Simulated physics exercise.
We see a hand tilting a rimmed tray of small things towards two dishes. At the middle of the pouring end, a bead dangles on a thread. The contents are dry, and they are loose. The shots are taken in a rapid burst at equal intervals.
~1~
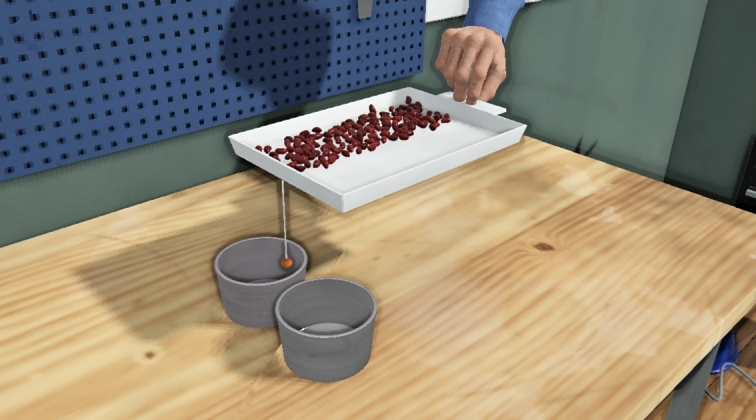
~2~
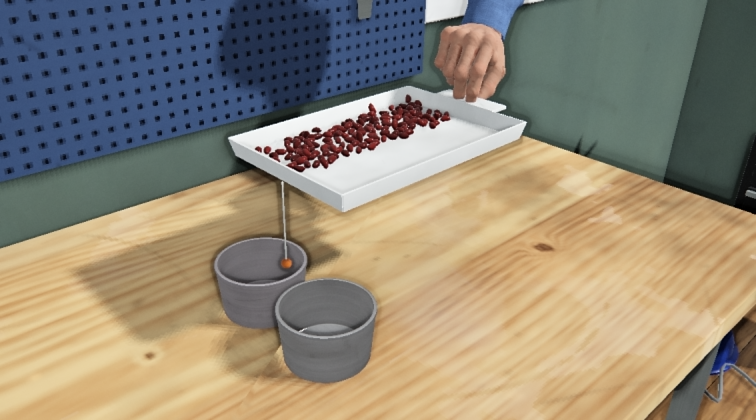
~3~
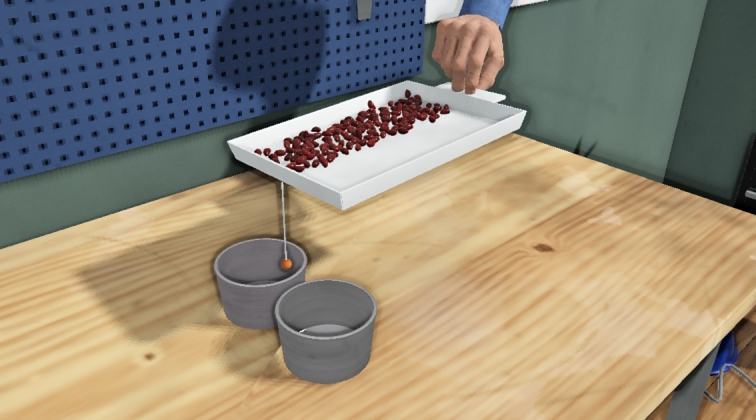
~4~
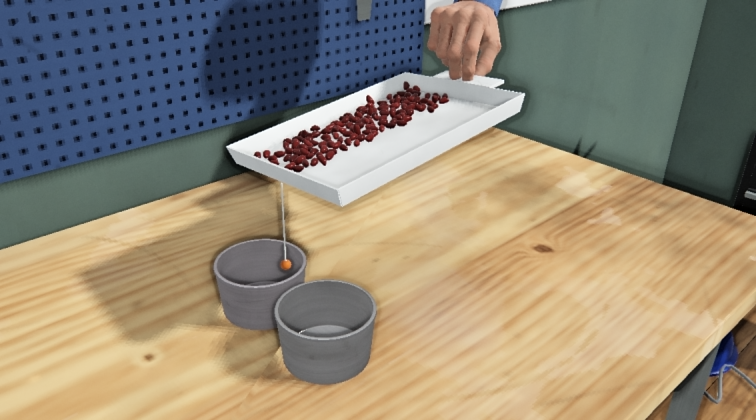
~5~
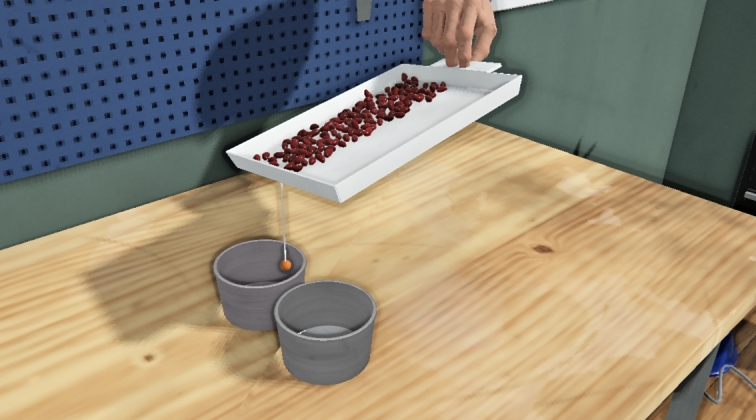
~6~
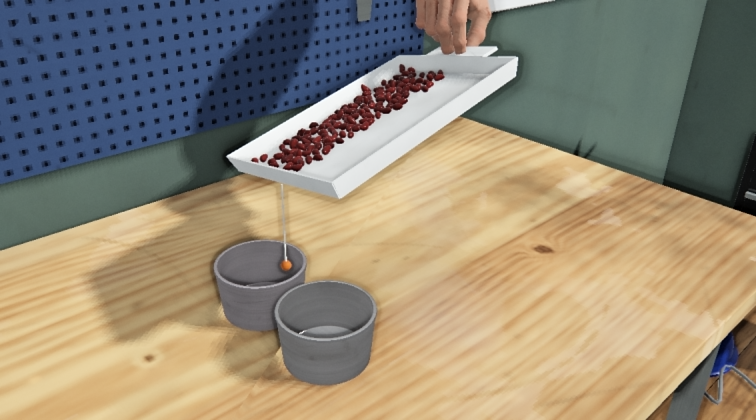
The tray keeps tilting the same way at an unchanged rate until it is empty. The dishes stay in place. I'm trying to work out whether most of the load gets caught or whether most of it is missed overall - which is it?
Most of it gets caught.
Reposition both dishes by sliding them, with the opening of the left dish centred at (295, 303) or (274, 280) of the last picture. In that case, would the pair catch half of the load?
First place: Short of half; second place: Short of half.
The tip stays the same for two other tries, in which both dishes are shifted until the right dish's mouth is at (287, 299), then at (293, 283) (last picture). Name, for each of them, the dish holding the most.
The left-hand one the first time, the left-hand one the second.
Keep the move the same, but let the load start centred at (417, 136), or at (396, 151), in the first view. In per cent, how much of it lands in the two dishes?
Roughly 60 % and then 70 %.
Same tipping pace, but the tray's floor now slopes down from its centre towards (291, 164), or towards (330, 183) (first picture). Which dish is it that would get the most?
Outcome by order - one: Left side; two: Right side.
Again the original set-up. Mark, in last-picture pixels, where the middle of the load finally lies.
Close to (252, 296).
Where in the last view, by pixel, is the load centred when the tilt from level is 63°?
In the last view the centre sits at roughly (298, 113).
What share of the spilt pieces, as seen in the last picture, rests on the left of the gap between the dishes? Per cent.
Roughly 90 in a hundred.
Soon, tray tipped steeply; all on the tray.
A while on, tray tipped past a quarter turn; about a quarter on the tray; about a third in the left dish; about a quarter outside both; about a quarter in the air.
Towards the end, tray tipped past a quarter turn; about two thirds in the left dish; about a third outside both.
Finally, tray tipped past a quarter turn; none in the right dish; about two thirds in the left dish; about a third outside both.
